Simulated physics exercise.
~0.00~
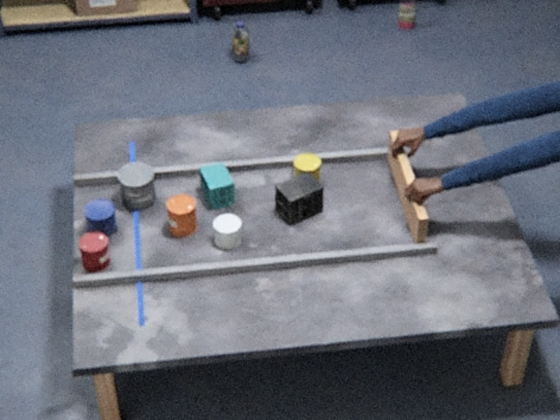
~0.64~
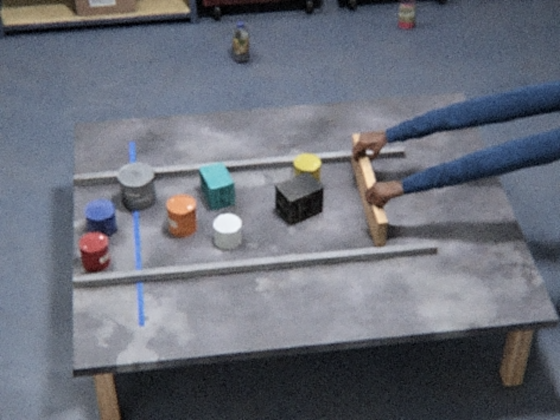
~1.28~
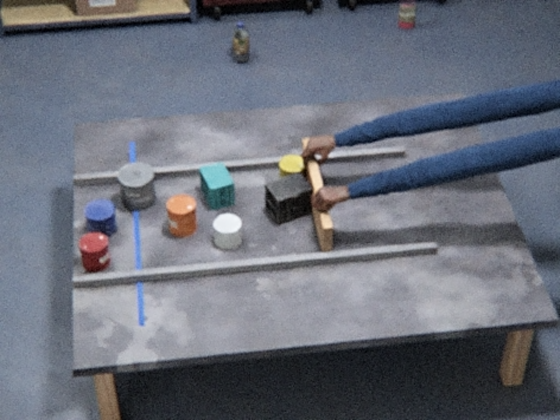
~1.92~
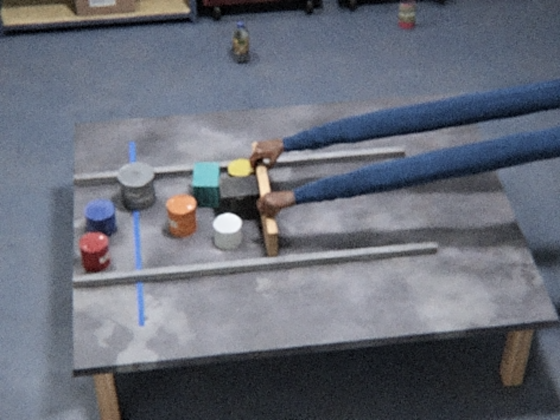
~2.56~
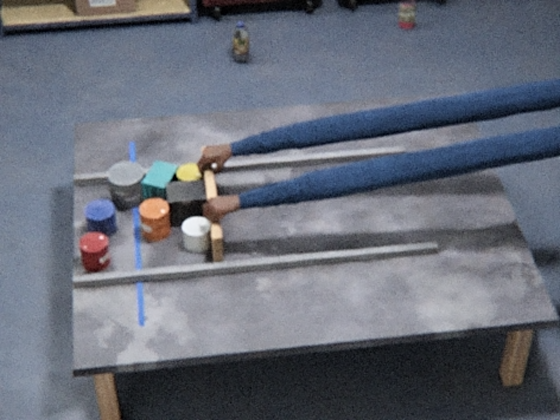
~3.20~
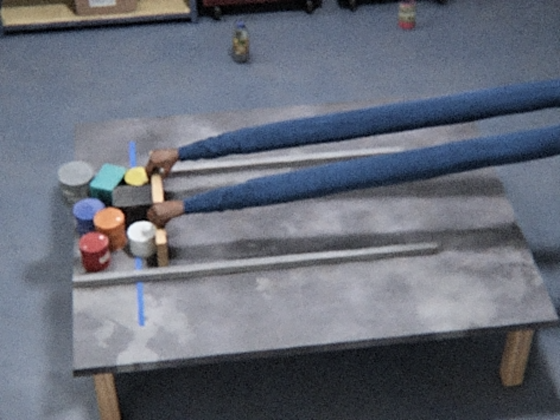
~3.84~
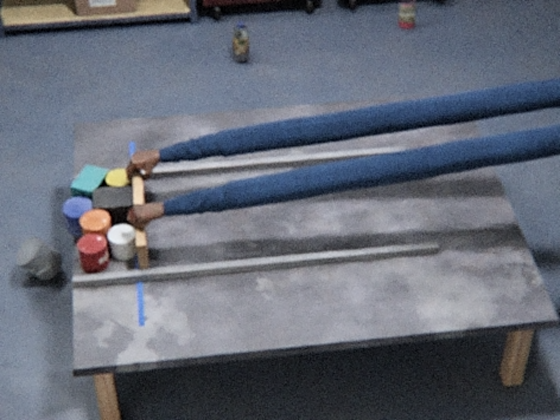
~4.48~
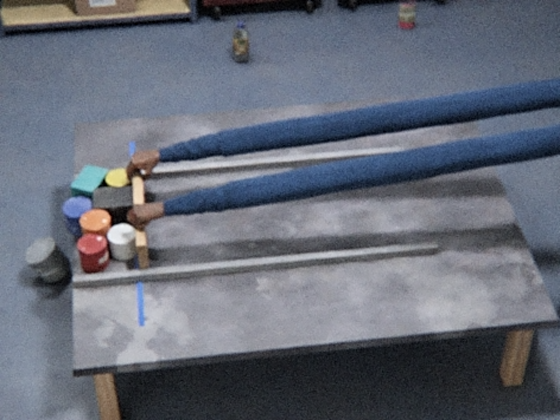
Wooden plank held by two hands sweeping cans and crates left across a table, stopping at blue tape after one grey can drops off.
